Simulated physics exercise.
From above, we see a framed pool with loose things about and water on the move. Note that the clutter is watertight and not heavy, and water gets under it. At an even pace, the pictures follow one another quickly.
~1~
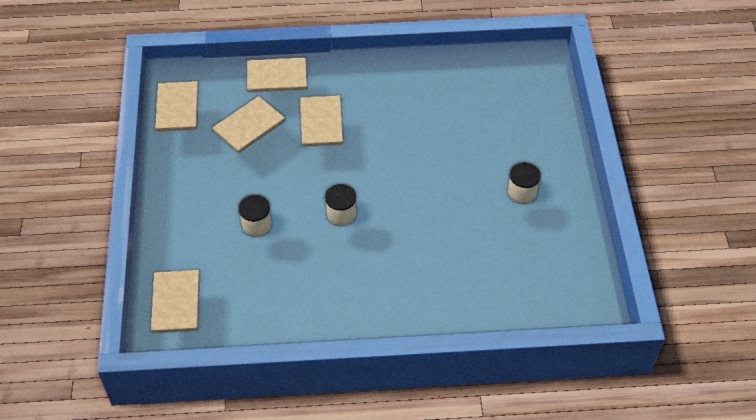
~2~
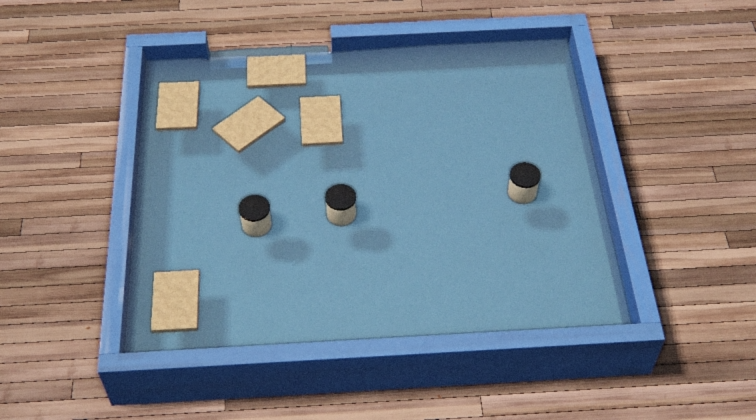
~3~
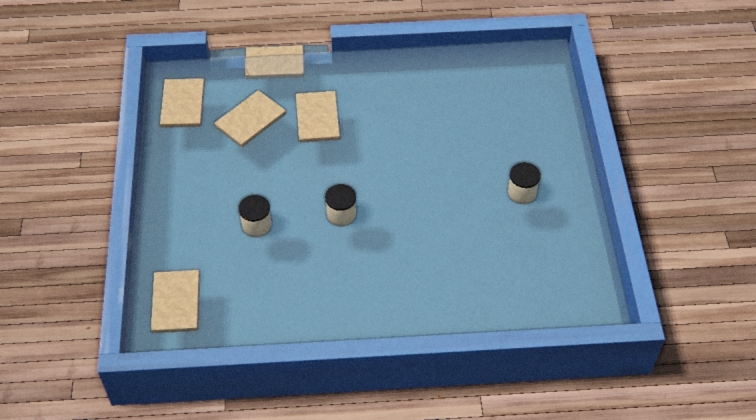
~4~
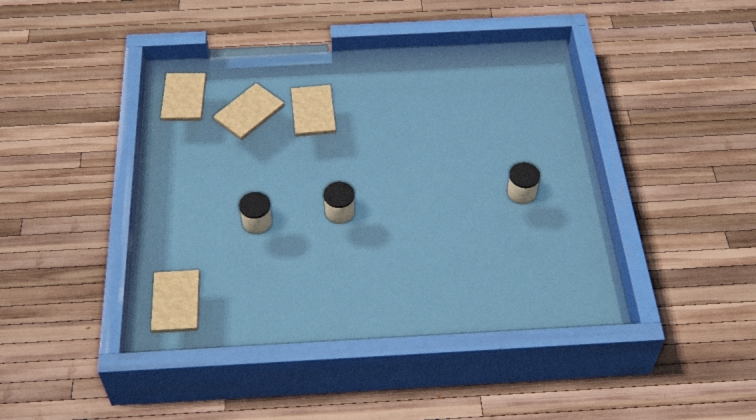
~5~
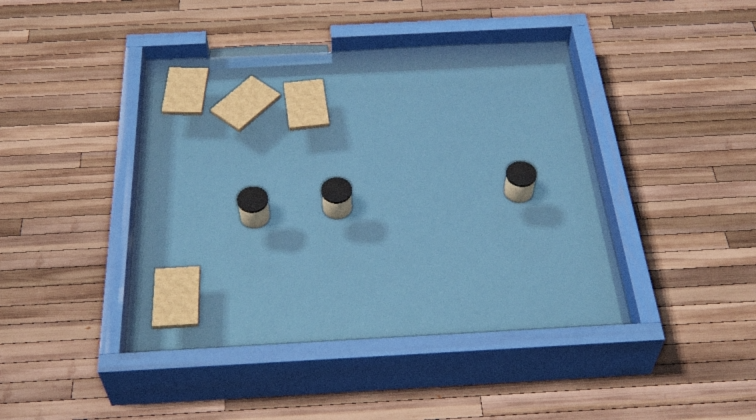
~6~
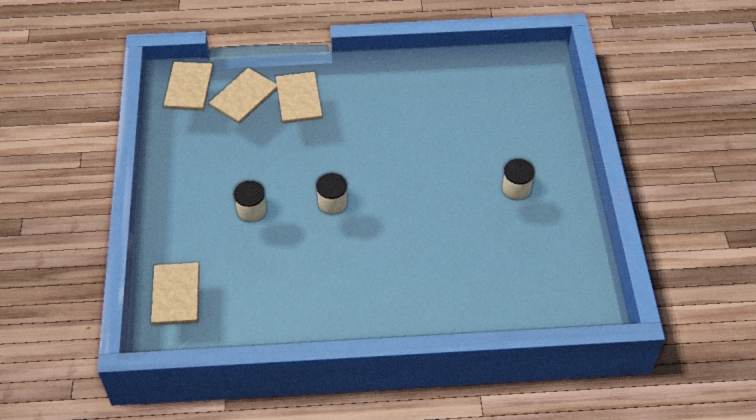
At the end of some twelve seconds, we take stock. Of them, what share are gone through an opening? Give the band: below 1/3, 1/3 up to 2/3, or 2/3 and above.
Band: 1/3 up to 2/3.
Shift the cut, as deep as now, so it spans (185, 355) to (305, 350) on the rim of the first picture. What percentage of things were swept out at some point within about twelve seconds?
Roughly 10 per cent.
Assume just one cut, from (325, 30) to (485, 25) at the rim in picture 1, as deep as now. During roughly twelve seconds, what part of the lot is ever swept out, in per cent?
That comes to 40 per cent of the things.
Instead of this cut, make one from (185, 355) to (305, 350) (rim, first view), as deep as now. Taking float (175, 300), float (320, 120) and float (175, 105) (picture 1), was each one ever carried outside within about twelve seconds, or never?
Outcome for each, in the order asked: Flushed / not flushed / not flushed.
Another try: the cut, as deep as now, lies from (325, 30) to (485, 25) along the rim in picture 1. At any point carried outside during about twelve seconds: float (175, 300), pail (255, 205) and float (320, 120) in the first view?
Sequentially, I'd put it as not lost, not lost, swept away.
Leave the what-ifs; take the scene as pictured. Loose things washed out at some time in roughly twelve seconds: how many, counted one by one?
4 in total.
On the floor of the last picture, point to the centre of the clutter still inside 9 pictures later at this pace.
The mean position lies close to (316, 232).
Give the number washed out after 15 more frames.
The count is 4.
A moment on, 1 of 8 are out; 7 afloat.
Next, 4 of 8 are out; 4 afloat.
Later, 4 of 8 are out; 4 afloat.
In the end, 4 of 8 are out; 4 afloat.
